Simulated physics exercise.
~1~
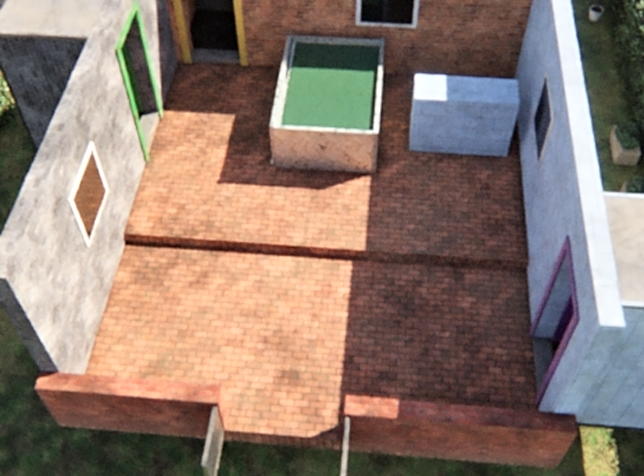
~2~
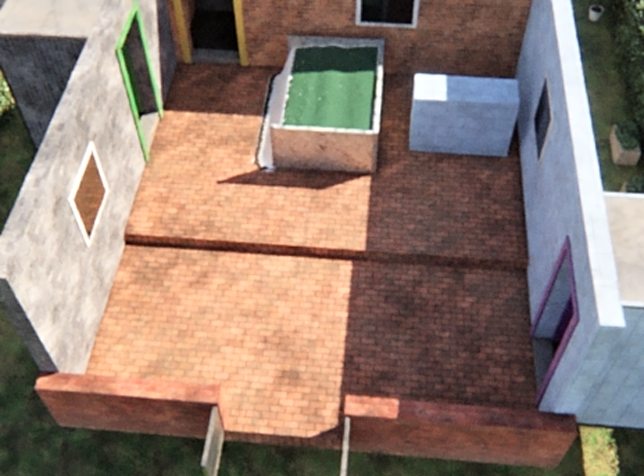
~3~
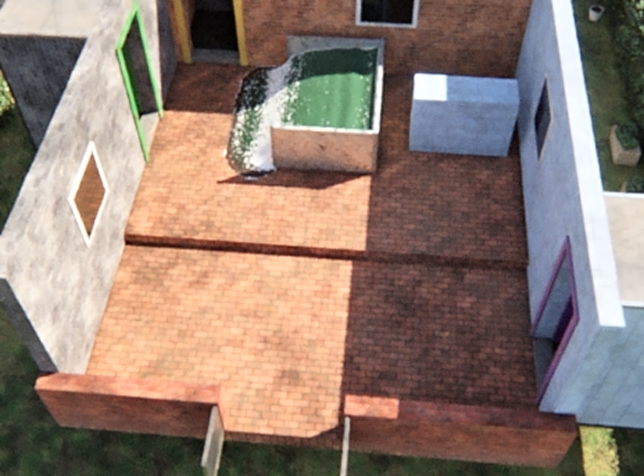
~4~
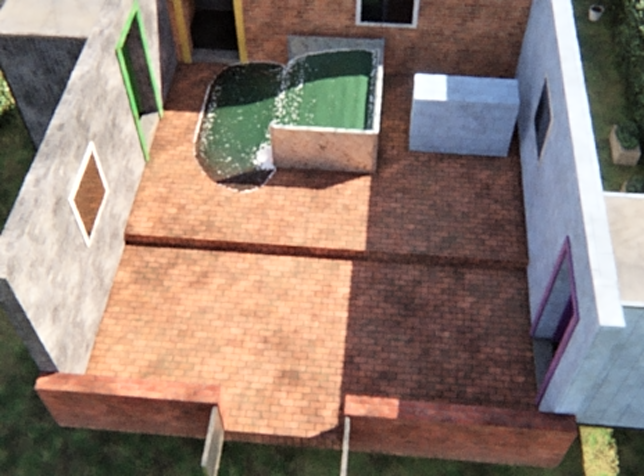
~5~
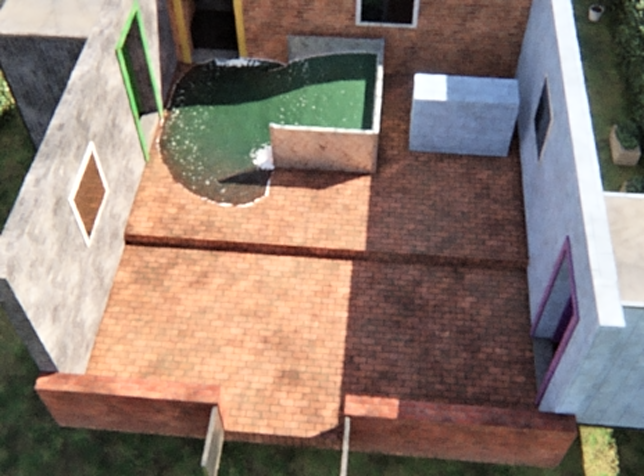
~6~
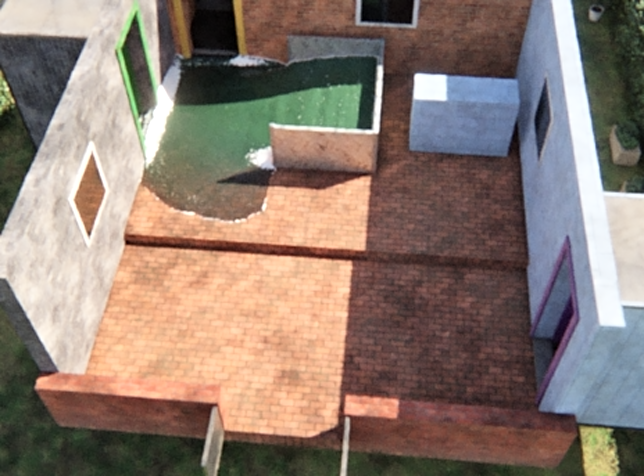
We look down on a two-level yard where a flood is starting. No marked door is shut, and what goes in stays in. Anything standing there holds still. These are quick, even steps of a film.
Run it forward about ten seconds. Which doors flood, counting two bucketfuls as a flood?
The yellow door passes two buckets; the green door passes two buckets; the purple door passes two buckets.
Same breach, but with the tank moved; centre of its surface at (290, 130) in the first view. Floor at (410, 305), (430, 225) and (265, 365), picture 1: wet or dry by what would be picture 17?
First spot stays unwetted, second spot stays unwetted, third spot stays unwetted.
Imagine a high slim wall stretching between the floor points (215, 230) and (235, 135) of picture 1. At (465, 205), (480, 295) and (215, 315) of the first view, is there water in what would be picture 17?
The first spot is untouched, the second untouched, the third swamped.
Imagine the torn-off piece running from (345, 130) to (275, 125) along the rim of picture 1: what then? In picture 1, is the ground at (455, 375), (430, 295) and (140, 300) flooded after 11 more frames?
Taking each in turn, they come out watered, watered, watered.
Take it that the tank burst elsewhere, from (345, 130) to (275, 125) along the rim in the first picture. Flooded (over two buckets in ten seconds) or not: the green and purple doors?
The green one falls short; the purple one exceeds it.
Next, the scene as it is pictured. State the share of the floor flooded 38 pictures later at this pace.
Roughly 65 per cent.
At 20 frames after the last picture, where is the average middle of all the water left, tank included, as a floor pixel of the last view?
I'd point to (222, 176).
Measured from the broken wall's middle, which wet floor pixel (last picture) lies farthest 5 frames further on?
I'd say at around (113, 285).
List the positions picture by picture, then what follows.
The first picture shows still water in the water tank at (330, 85).
In the second picture, the front is at (270, 169), out from the gap at (284, 105).
In the third picture, the front is at (246, 173), out from the gap at (285, 108).
In the fourth picture, the front is at (218, 180), out from the gap at (285, 109).
In the fifth picture, water pours out at (285, 110) and has run to (166, 159).
In the sixth picture, water pours out at (285, 110) and has run to (142, 178).
A moment on, water covers 25 % of the floor; the yellow door under two buckets in, the green door far over two buckets in, the purple door not reached.
Next, water covers 30 % of the floor; the yellow door far over two buckets in, the green door far over two buckets in, the purple door not reached.
Then, water covers 45 % of the floor; the yellow door far over two buckets in, the green door far over two buckets in, the purple door not reached.
Later, water covers 65 % of the floor; the yellow door far over two buckets in, the green door far over two buckets in, the purple door wet at the sill, nothing in.
In the end, water covers 75 % of the floor; the yellow door far over two buckets in, the green door far over two buckets in, the purple door over two buckets in.
